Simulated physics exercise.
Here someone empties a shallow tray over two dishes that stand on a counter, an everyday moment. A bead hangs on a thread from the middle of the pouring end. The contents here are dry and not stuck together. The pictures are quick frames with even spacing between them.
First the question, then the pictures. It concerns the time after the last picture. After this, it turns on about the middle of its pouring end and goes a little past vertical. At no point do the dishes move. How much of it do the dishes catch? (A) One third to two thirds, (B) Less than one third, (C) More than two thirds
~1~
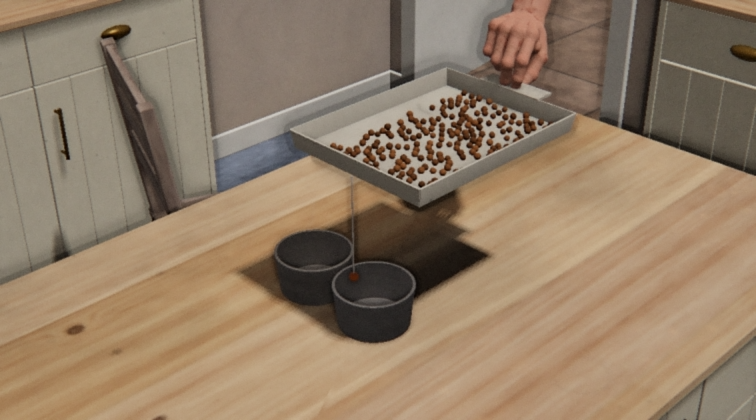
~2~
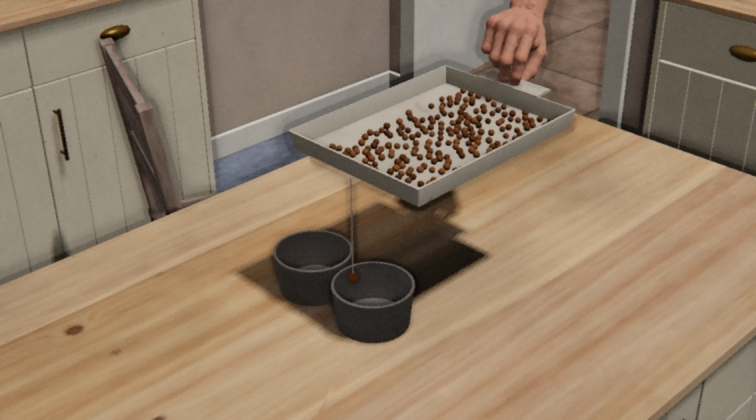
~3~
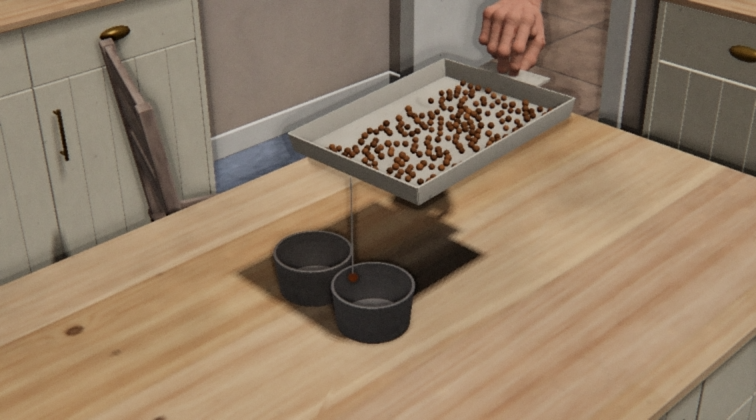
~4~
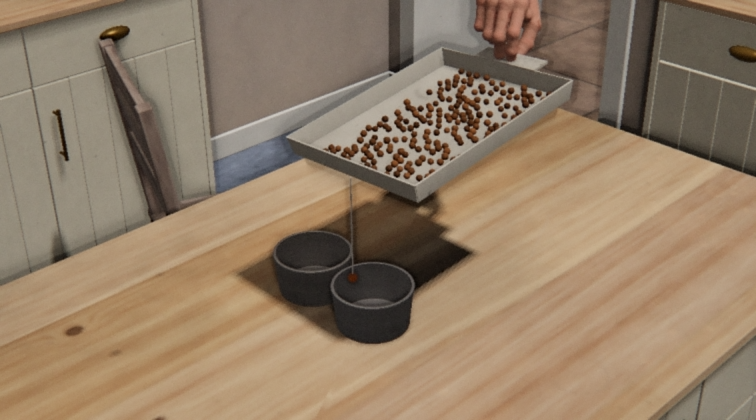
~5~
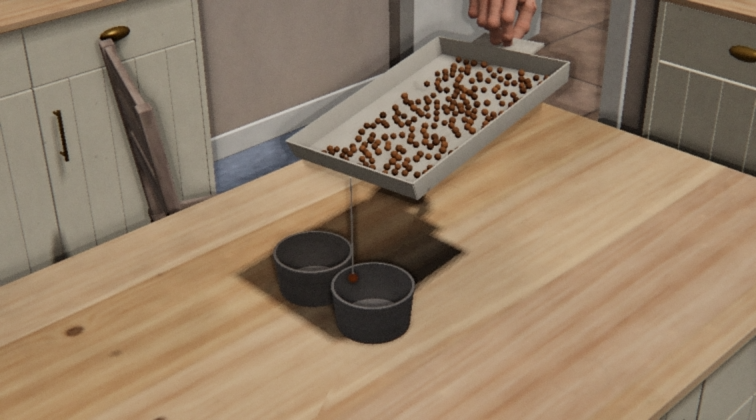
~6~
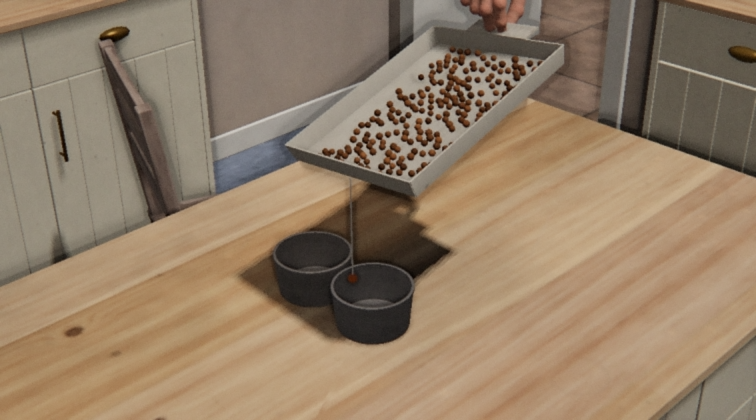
One third to two thirds (A).
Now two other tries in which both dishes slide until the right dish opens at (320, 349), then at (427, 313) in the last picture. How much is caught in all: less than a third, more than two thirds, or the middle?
Position 1 - under a third; position 2 - less than a third.
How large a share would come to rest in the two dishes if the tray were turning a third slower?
About 50 %.
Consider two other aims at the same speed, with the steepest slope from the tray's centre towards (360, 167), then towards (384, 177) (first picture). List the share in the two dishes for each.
That comes to 0 per cent the first time and 0 per cent the second.
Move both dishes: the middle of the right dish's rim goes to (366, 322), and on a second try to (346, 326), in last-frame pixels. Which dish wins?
Going by the two tries in order: The left-placed dish, then the left-placed dish.
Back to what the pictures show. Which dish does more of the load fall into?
That is left.
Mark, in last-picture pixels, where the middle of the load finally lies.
Somewhere close to (293, 296) in the last picture.
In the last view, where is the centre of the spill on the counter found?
(241, 324), about.
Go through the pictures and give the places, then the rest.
Corners of the pouring end (295, 129) and (420, 187), level; middle of the load (442, 135), cereal balls; left dish (286, 279); right dish (345, 315); bead on its thread (354, 277), in the first picture.
Corners of the pouring end (294, 130) and (419, 187), level; middle of the load (441, 133), in the second picture.
Corners of the pouring end (293, 133) and (417, 185), tipped barely, lowest at the left corner; middle of the load (440, 128), in the third picture.
Corners of the pouring end (291, 136) and (415, 183), tipped a little, lowest at the left corner; middle of the load (439, 121), in the fourth picture.
Corners of the pouring end (291, 140) and (413, 181), tipped a little, lowest at the left corner; middle of the load (436, 119), in the fifth picture.
Corners of the pouring end (290, 143) and (410, 179), tipped clearly, lowest at the left corner; middle of the load (431, 107), roughly a quarter on the move; left dish (284, 281); right dish (344, 317), in the sixth picture.
Just after the last frame, tray tipped steeply; the larger part on the tray; just a few outside both; about a tenth in the air.
A moment on, tray tipped past a quarter turn; roughly two thirds on the tray; about a tenth in the left dish; about a tenth outside both; about a tenth in the air.
Further on, tray tipped past a quarter turn; roughly half in the left dish; roughly half outside both.
When it is over, tray tipped past a quarter turn; not one in the right dish; roughly half in the left dish; roughly half outside both.
